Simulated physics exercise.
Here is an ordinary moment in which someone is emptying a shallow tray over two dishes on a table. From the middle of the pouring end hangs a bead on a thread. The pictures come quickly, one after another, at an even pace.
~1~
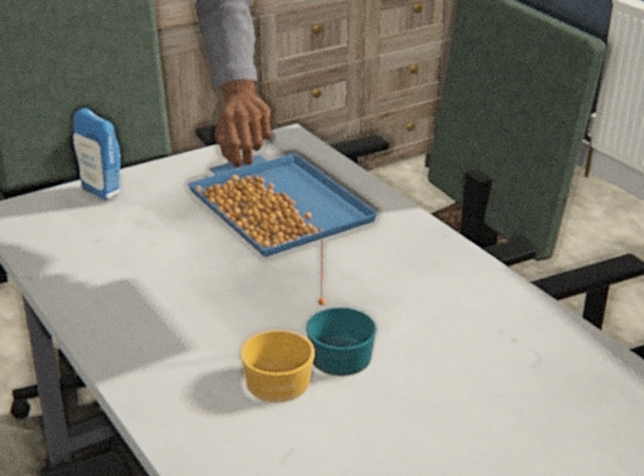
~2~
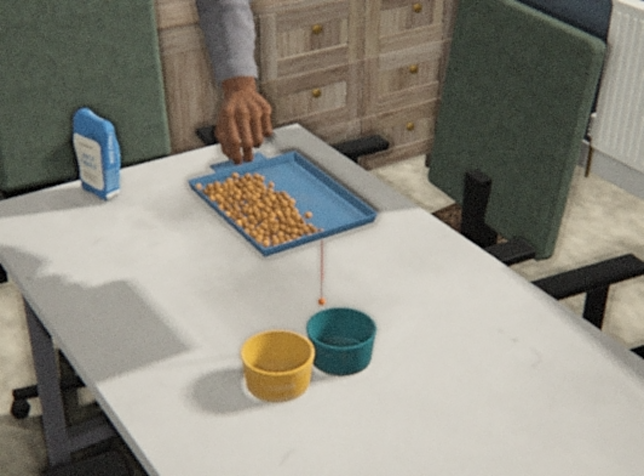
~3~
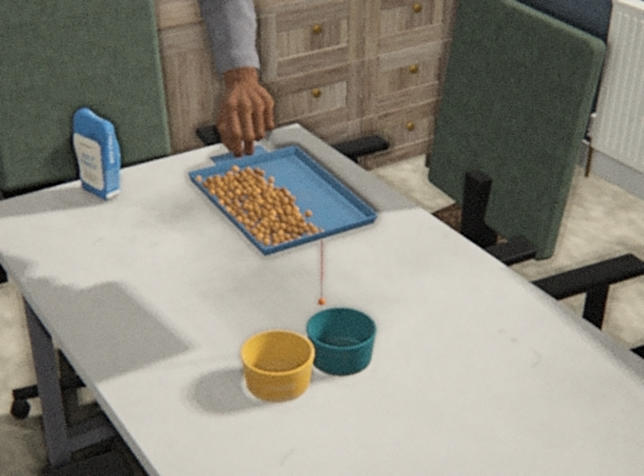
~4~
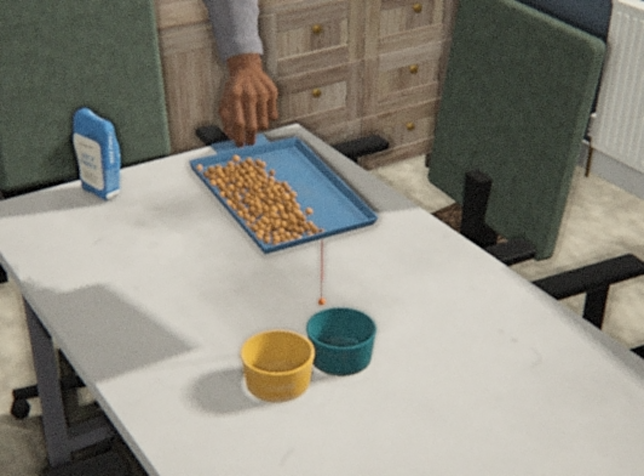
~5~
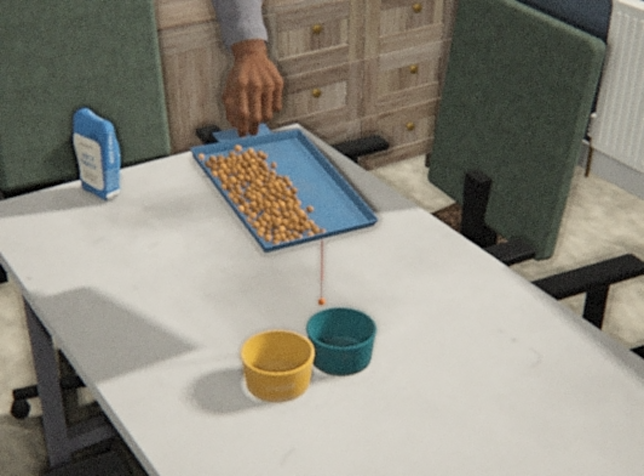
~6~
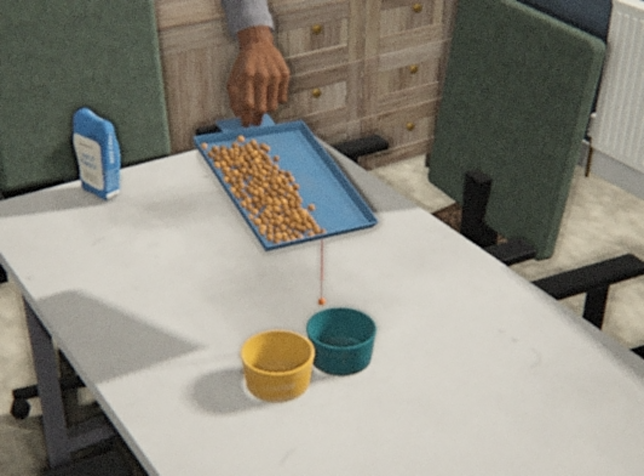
A hand gradually raises the back of a blue tray of chickpeas above two dishes.
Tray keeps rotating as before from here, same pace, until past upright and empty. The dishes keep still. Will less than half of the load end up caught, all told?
Yes, only the minority of it is caught.
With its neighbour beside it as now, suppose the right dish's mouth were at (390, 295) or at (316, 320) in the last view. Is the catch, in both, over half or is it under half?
At the first place the larger part, at the second under half.
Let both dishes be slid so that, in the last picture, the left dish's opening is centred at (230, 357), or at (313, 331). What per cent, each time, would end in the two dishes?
Trial 1 0%, trial 2 80%.
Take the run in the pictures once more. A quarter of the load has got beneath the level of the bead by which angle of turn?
I'd say close to 85 degrees.
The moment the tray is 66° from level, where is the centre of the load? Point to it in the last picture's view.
The load is centred about (332, 214).
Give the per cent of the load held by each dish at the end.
Left dish: 0 per cent; right dish: 30 per cent.
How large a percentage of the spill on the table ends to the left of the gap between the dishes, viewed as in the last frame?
Near 0 %.
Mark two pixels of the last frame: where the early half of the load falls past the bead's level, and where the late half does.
Roughly (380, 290) first, then roughly (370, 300).
Shortly afterwards, tray tipped steeply; the bulk on the tray; only a few in the right dish; only a few outside both; a little in the air.
Next, tray tipped past a quarter turn; a little on the tray; near a quarter in the right dish; near half outside both; near a quarter in the air.
Some moments later, tray tipped past a quarter turn; near a third in the right dish; near two thirds outside both.
In the end, tray tipped past a quarter turn; none at all in the left dish; near a third in the right dish; near two thirds outside both.
